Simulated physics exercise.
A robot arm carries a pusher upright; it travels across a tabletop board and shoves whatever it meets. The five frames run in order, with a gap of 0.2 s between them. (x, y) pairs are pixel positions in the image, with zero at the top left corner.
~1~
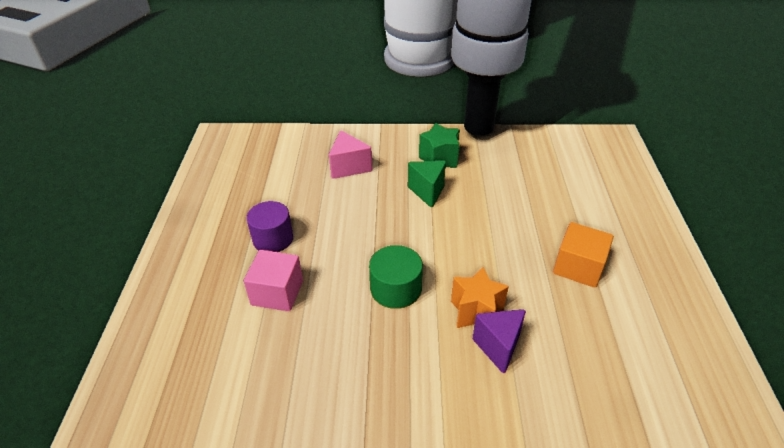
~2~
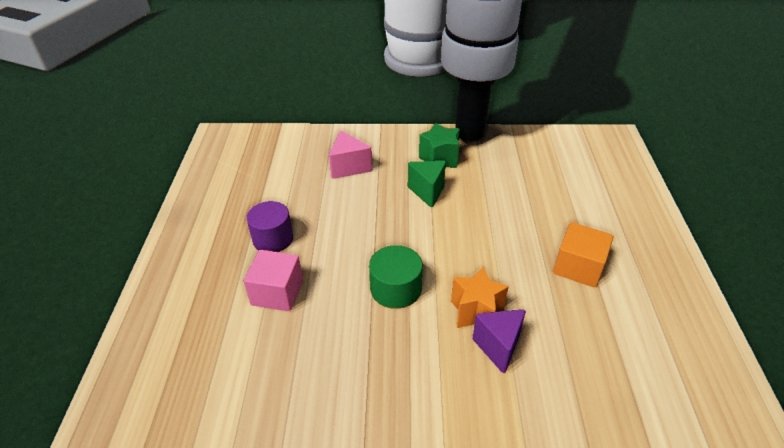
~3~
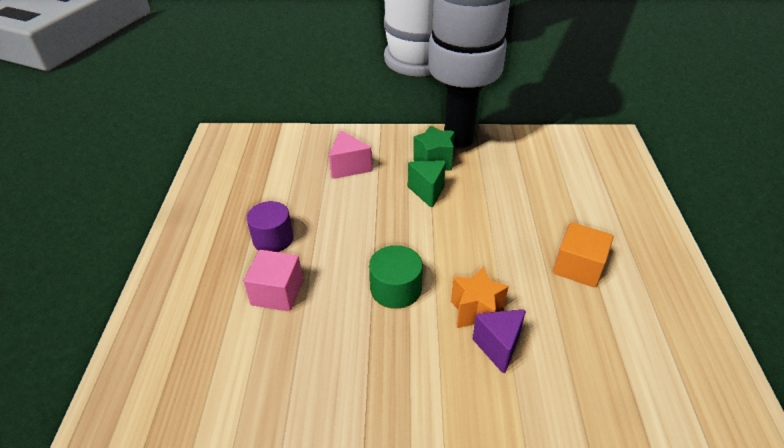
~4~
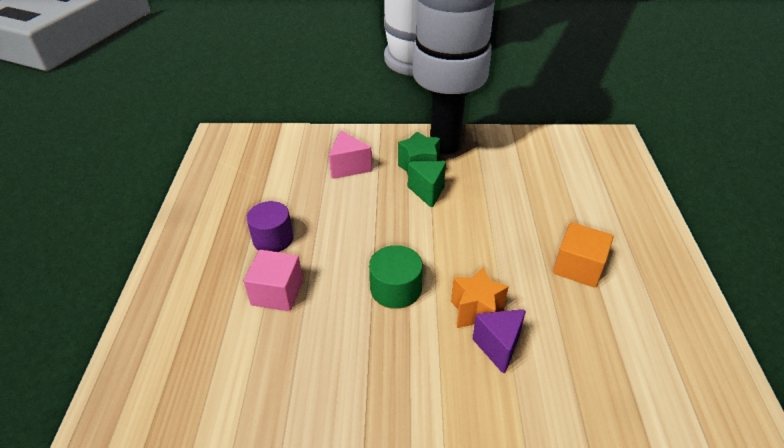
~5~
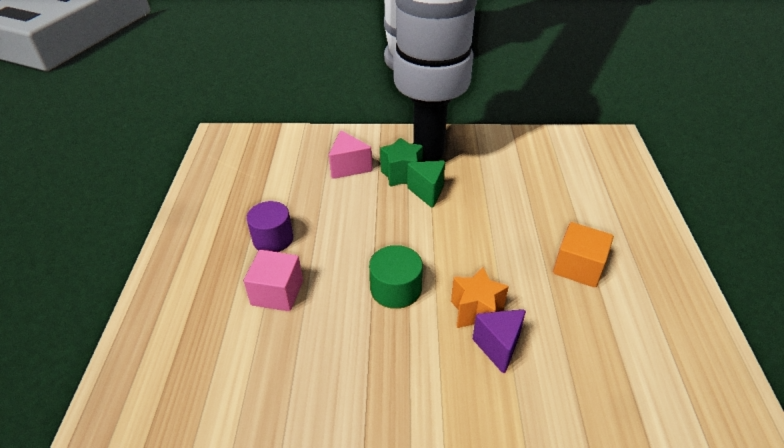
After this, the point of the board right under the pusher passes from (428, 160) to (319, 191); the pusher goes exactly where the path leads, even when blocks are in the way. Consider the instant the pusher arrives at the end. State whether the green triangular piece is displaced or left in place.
The answer is that it remains undisturbed.
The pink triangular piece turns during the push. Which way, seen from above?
The block turns clockwise.
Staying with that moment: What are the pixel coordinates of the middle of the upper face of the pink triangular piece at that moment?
That would be at about pixel (317, 144).
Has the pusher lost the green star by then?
I'd say yes.
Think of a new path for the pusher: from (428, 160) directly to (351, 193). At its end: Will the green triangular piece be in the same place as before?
I'd say yes.
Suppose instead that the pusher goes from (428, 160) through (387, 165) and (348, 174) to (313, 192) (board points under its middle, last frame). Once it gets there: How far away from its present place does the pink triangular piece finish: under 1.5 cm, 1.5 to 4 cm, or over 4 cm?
Displaced more than 4 cm.
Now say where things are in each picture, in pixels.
The first frame shows lower end of the pusher at (479, 127), tops of blocks, pink triangular piece at (347, 143), green star at (442, 135), green triangular piece at (429, 168).
The second frame shows pusher at (470, 133), blocks as before.
The third frame shows pusher at (459, 139), green star at (436, 137).
The fourth frame shows pusher at (445, 145), green star at (420, 144).
The fifth frame shows pusher at (429, 152), pink triangular piece at (347, 143), green star at (402, 150), green triangular piece at (429, 169).
On the path given first. One third of the way, pusher at (393, 162); green star at (372, 162).
Two thirds of the way, pusher at (356, 173); pink triangular piece at (327, 142), turned 45° clockwise; green star at (343, 176), turned 15° anticlockwise.
At the end, pusher at (318, 183); pink triangular piece at (317, 144), turned 100° clockwise; green star at (328, 186), turned 55° anticlockwise; green triangular piece not moved.
